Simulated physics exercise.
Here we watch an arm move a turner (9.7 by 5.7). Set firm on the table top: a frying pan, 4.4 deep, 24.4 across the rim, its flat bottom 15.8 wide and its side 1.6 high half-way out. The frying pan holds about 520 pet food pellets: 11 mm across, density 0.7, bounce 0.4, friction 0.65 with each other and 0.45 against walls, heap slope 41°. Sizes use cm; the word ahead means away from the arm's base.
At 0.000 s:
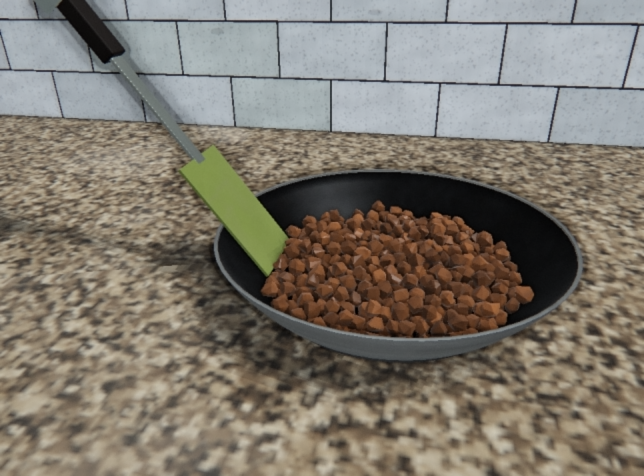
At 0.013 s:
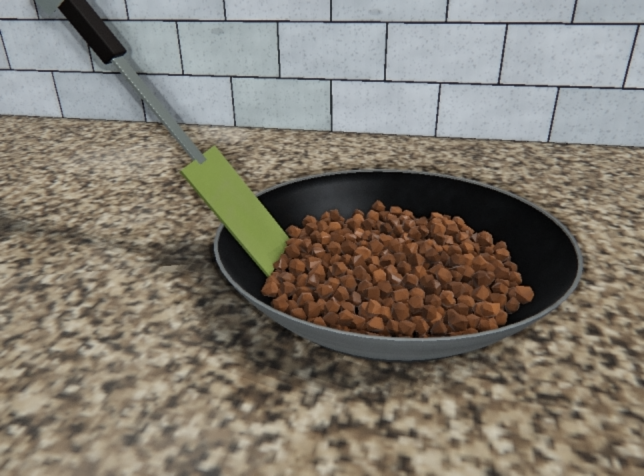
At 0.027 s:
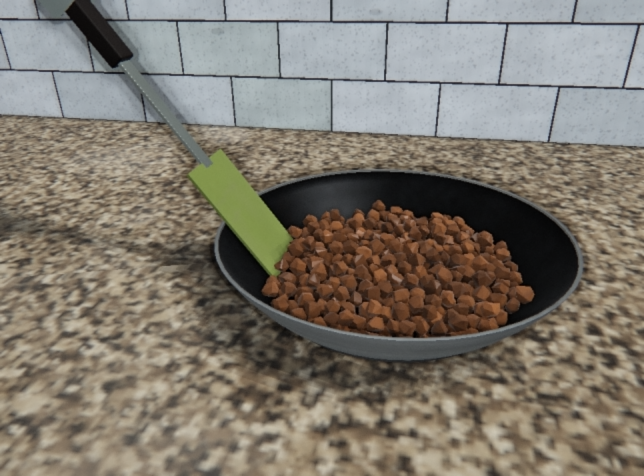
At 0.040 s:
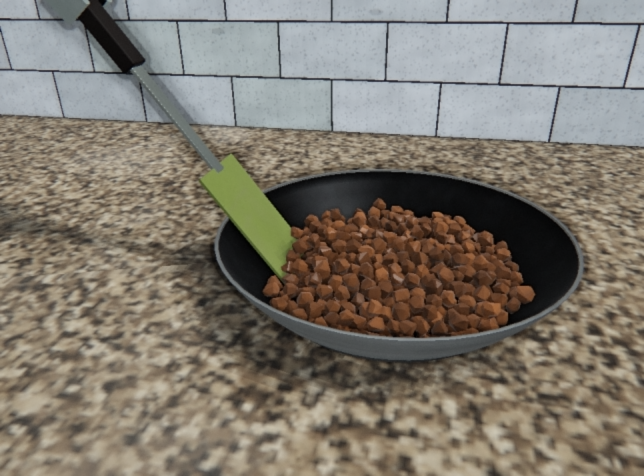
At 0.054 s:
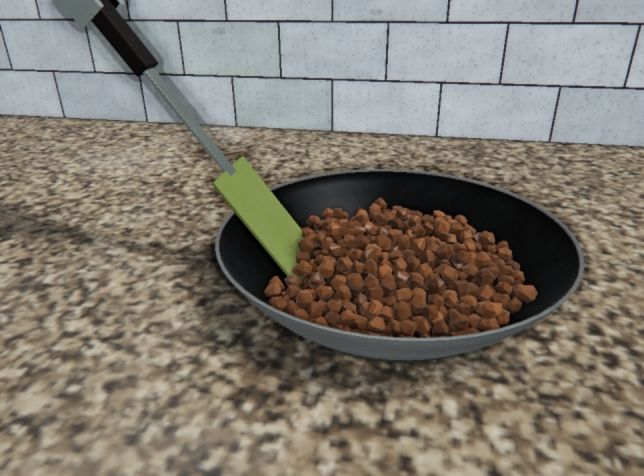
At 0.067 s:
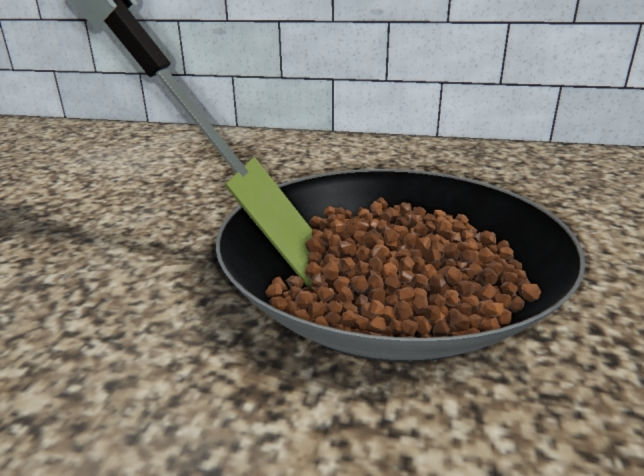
A green turner slides slightly right through brown pellets in a black frying pan.
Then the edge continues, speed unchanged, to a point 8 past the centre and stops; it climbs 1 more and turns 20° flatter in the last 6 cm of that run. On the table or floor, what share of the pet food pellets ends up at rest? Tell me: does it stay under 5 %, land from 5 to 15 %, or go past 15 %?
It lands from 5 to 15 %.
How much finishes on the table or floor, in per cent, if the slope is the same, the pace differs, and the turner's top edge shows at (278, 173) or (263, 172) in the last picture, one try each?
First try about 20 %, second try about 20 %.
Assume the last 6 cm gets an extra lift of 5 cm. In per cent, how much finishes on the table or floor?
10 per cent.
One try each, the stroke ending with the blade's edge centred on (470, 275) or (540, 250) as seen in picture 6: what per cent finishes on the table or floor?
Respectively some 0 and 30 percent end on the table or floor.
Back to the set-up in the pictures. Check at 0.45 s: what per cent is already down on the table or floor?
Around 8 percent.
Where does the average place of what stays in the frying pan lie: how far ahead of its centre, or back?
Roughly 3.5 centimetres ahead.
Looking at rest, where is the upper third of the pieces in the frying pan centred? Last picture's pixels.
The centre sits close to (507, 248).
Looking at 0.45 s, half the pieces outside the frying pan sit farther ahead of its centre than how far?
It comes to near 16 cm ahead of the middle.
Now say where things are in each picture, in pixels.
The first picture shows the turner top edge at (197, 157), sloping 53°; upper third of the load around (395, 252), from x 270 to 525, top at y 210; 519 in the frying pan.
The second picture shows the turner top edge at (198, 158), sloping 53°; upper third of the load around (395, 252), from x 270 to 525, top at y 205.
The third picture shows the turner top edge at (204, 161), sloping 53°; upper third of the load around (396, 252), from x 270 to 525, top at y 205.
The fourth picture shows the turner top edge at (216, 166), sloping 53°; upper third of the load around (393, 251), from x 270 to 525, top at y 205.
The fifth picture shows the turner top edge at (228, 169), sloping 53°; upper third of the load around (396, 250), from x 275 to 525, top at y 205.
The sixth picture shows the turner top edge at (240, 170), sloping 53°; upper third of the load around (398, 249), from x 275 to 530, top at y 205; 519 in the frying pan.
After 0.14 s, sloping 53°, highest piece 5 above the table; 519 in the frying pan.
After 0.21 s, sloping 45°, highest piece 5 above the table; 519 in the frying pan.
After 0.45 s, sloping 33°, highest piece 6 above the table; 480 in the frying pan, 37 on the table or floor, 2 on the blade or in flight.
After 1.50 s, sloping 33°, highest piece 6 above the table; 479 in the frying pan, 40 on the table or floor.
In the end, 479 in the frying pan, 40 on the table or floor. That is 8 % on the table or floor.
